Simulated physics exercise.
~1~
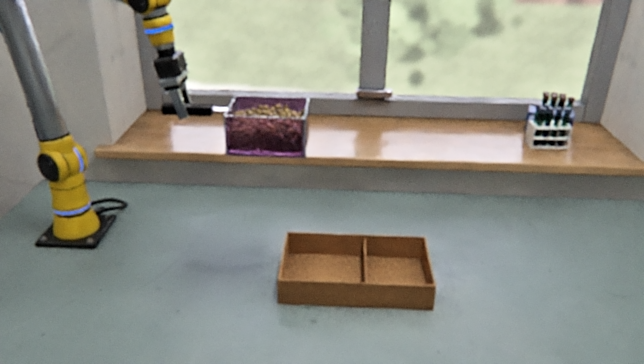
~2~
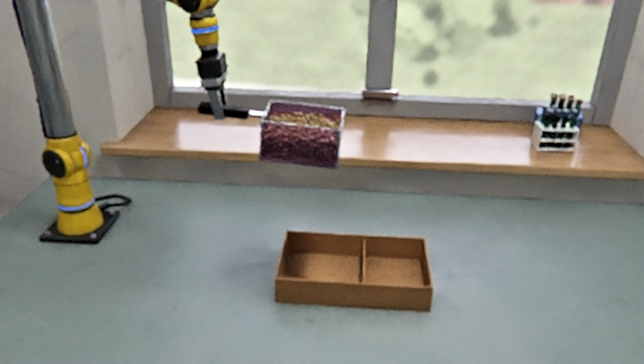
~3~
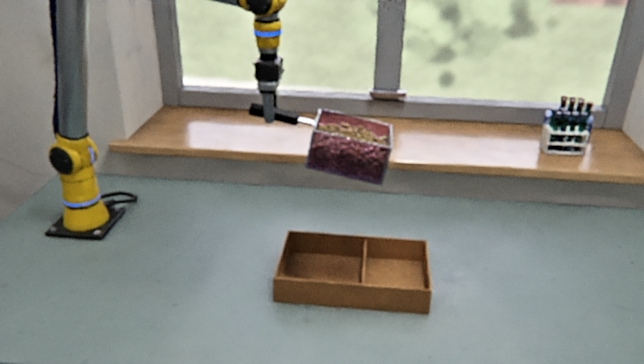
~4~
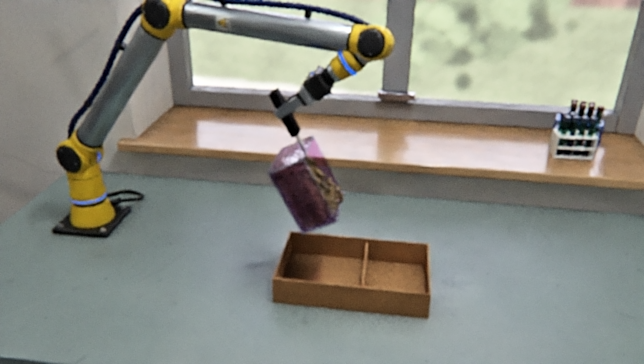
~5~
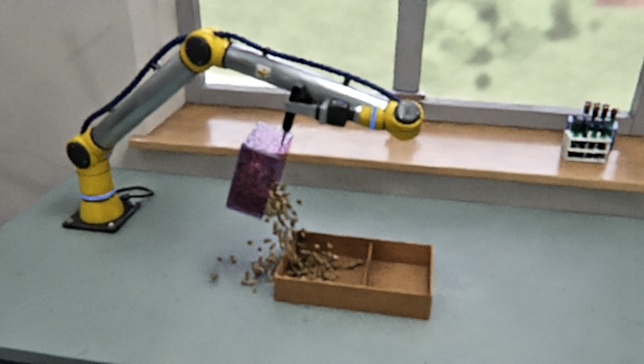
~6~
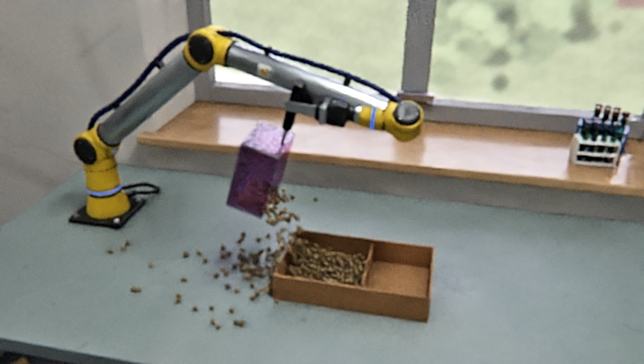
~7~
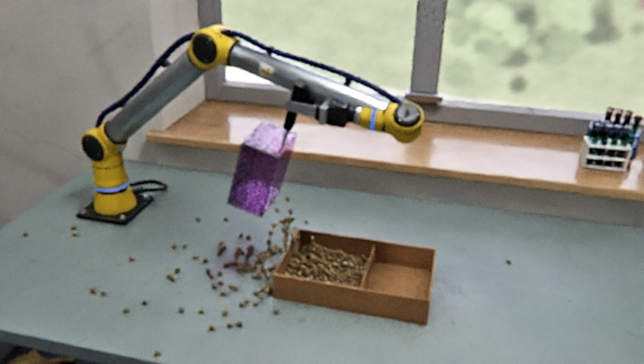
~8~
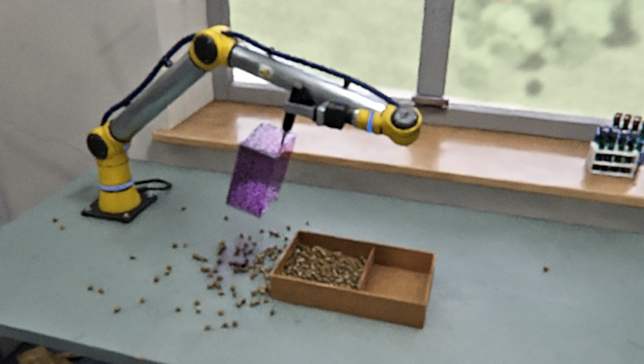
Yellow and grey robot arm lifting a clear purple box from a windowsill and tipping brown beads into a divided tray, many scattering across the table.
